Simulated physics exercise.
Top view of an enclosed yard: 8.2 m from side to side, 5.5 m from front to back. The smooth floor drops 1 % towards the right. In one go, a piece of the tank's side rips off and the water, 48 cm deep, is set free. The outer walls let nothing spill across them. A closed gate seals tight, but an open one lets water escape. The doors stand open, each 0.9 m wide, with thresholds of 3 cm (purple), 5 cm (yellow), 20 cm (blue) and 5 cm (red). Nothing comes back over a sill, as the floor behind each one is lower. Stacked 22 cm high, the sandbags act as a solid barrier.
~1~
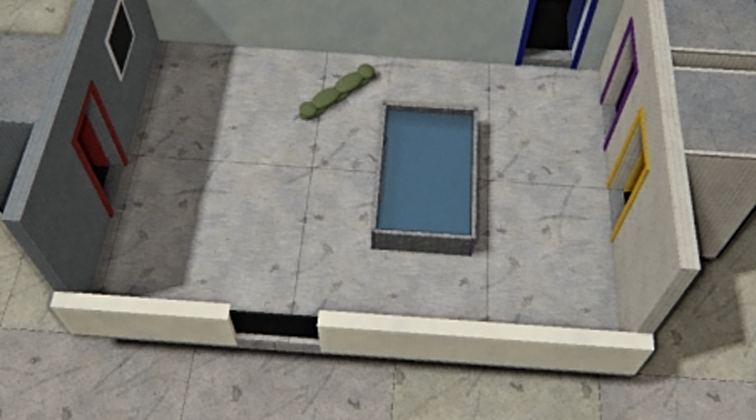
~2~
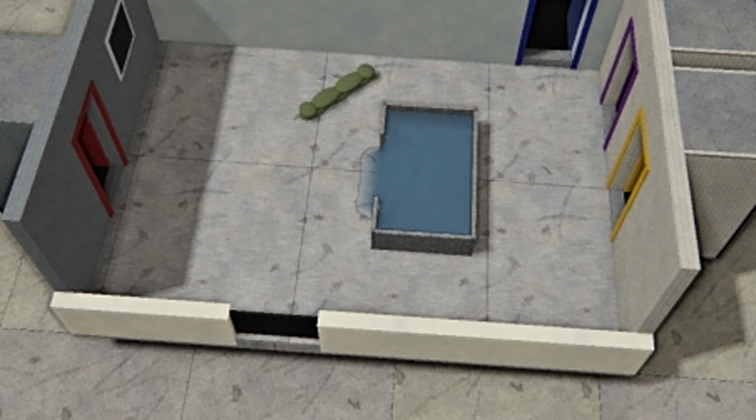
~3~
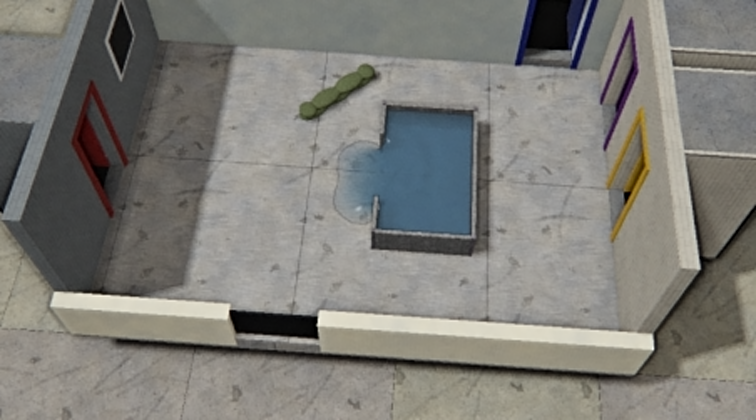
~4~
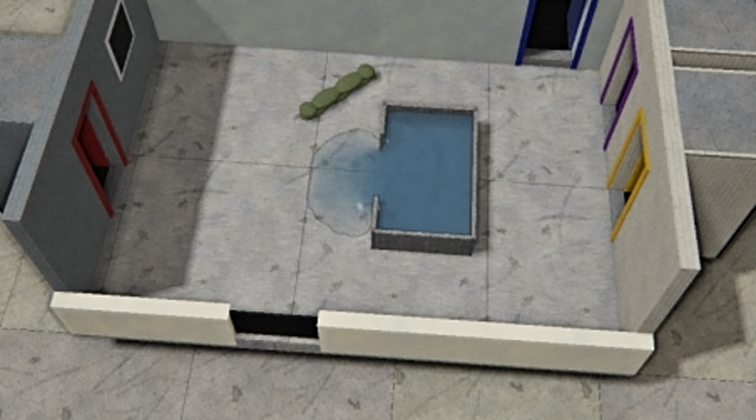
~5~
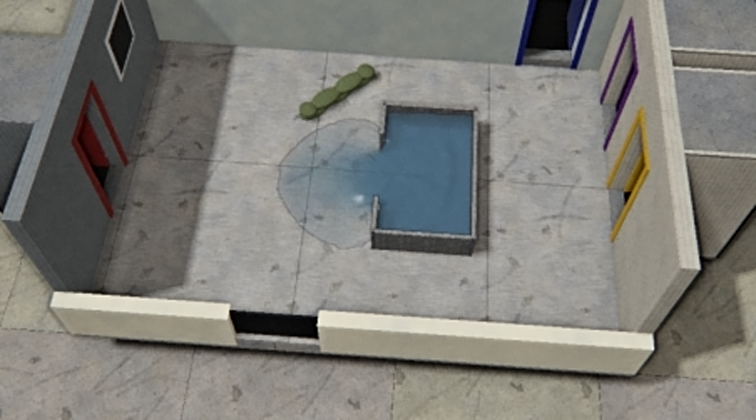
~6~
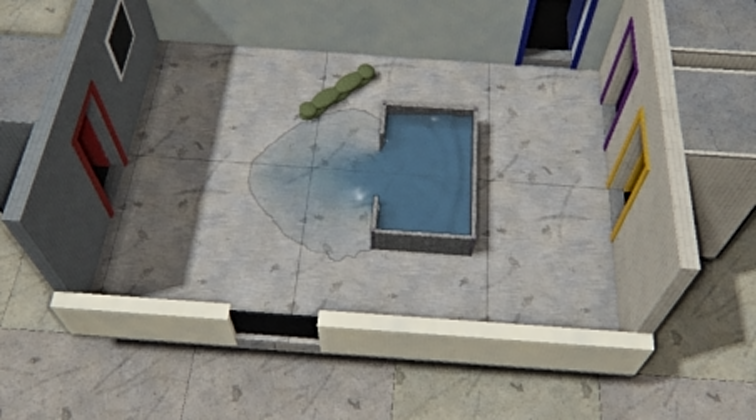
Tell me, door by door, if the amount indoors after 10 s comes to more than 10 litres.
In order: At the purple door the amount will not overshoot the limit. At the yellow door the amount will not overshoot the limit. At the blue door the amount will not overshoot the limit. At the red door the amount will overshoot the limit.
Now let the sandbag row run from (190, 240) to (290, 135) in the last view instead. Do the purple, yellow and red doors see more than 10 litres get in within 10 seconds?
Then: Purple not over, yellow not over, red not over.
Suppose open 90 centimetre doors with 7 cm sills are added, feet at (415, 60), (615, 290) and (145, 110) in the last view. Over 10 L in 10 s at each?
Note, doorways in listed order: Stays short, stays short, goes beyond.
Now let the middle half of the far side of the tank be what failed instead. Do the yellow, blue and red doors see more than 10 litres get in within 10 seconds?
Then yellow would come out on the low side, blue on the low side and red on the low side.
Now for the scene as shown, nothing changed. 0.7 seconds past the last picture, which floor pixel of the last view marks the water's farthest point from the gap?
Somewhere near pixel (151, 150).
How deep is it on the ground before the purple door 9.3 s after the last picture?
Roughly 4.5 cm.
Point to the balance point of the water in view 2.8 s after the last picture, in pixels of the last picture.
Centre: Approx. (301, 180) px.
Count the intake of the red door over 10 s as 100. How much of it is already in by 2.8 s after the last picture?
Estimate: Around 60 per cent.
Then, 0.7 s after the last picture water covers 20 % of the floor and is deepest (25 cm) near (369, 183); purple door not reached, yellow door not reached, blue door not reached, red door not reached.
Then, 1.5 s after the last picture water covers 40 % of the floor and is deepest (18 cm) near (369, 183); purple door not reached, yellow door not reached, blue door not reached, red door 11 cm at the sill, 11 L in.
Then, 2.8 s after the last picture water covers 45 % of the floor and is deepest (18 cm) near (159, 46); purple door not reached, yellow door not reached, blue door not reached, red door 12 cm at the sill, 59 L in.
Then, 5.3 s after the last picture water covers 50 % of the floor and is deepest (10 cm) near (369, 183); purple door not reached, yellow door not reached, blue door not reached, red door 9 cm at the sill, 89 L in.
Then, 9.3 s after the last picture water covers 80 % of the floor and is deepest (11 cm) near (350, 74); purple door 4 cm at the sill, 0 L in, yellow door not reached, blue door 2 cm at the sill, 0 L in, red door 4 cm at the sill, 96 L in.
